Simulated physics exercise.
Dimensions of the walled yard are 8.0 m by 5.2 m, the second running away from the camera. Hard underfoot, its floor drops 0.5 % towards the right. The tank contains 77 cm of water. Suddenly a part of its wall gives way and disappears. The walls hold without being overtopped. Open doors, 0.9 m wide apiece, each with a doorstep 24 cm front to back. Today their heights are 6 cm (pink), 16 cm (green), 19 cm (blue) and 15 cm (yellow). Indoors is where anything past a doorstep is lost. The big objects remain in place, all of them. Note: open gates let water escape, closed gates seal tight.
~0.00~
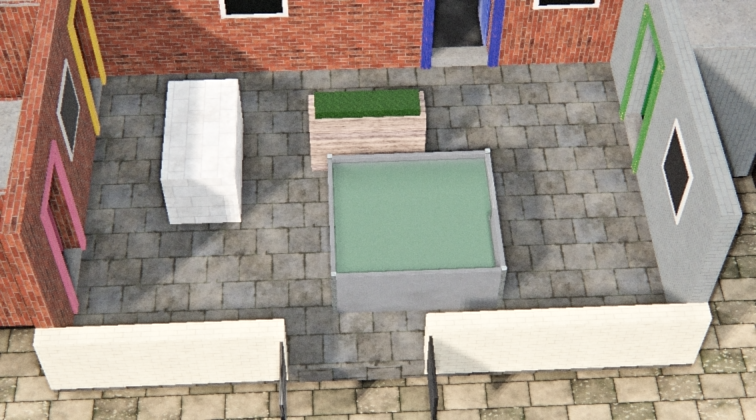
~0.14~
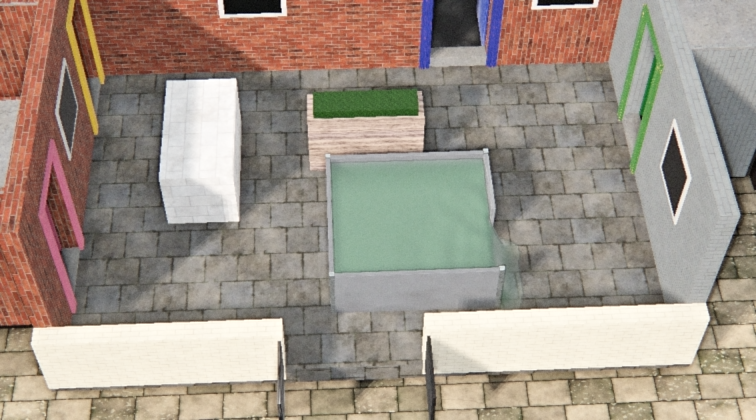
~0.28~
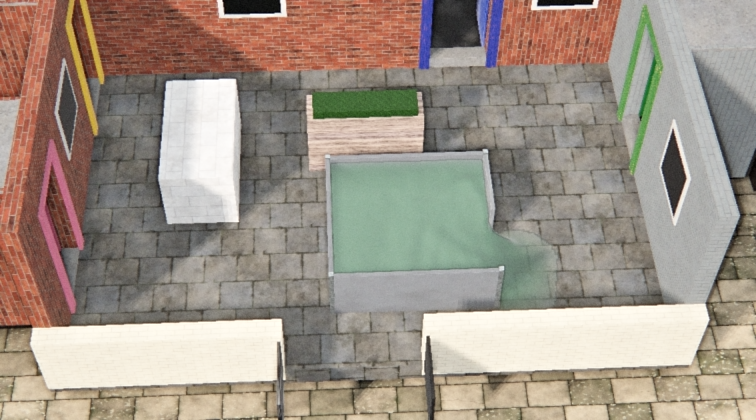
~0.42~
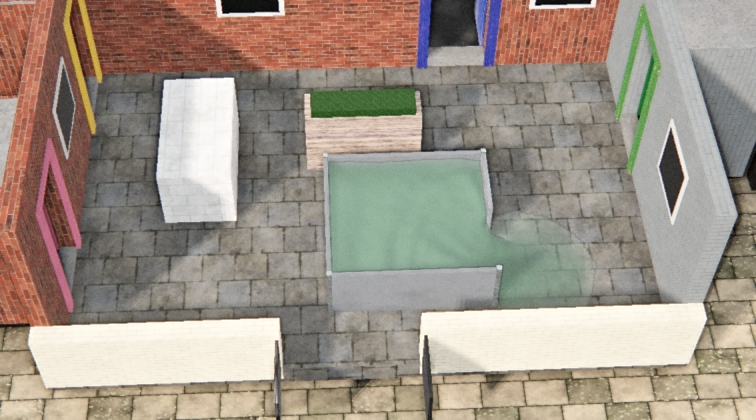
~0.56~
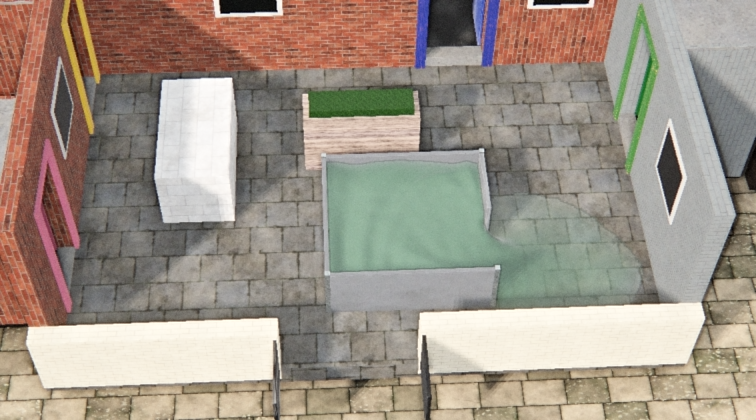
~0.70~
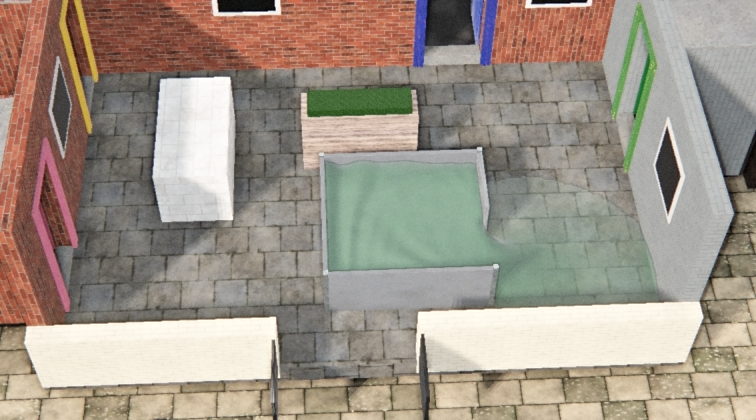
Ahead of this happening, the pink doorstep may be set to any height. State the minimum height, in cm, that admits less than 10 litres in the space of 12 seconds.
7 cm, roughly.
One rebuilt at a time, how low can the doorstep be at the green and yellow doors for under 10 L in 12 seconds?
You'd want about 12.0 centimetres at green and about 16 centimetres at yellow.
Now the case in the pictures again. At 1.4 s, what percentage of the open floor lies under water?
Close to 15 per cent is wet.
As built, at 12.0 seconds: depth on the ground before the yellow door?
About 12.0 cm.
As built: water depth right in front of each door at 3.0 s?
At the pink door the depth is 0 cm, at green 14 cm, at blue 2 cm and at yellow 0 cm.
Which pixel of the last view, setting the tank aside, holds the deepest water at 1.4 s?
Near (659, 326).
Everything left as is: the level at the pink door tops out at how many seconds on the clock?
At about 9.5 s.
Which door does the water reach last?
Door: Pink.
After 1.4 s water covers 15 % of the floor, deepest (62 cm) near (659, 326); it has not reached the pink door.
After 3.0 s water covers 35 % of the floor, deepest (36 cm) near (657, 315); it has not reached the pink door.
After 12.0 s water covers 100 % of the floor, deepest (15 cm) near (75, 359); 9 cm at the pink door, 18 litres in over its 6 cm doorstep.
At the pink door as built, the water arrived by 6.8 s and peaked near 10 cm at 9.6 s.
Run again over the same 12 s with other heights there, 15 litres in over 6.5 cm, 6 litres over 8 cm. The limit of 10 litres is kept from about 7 cm up.
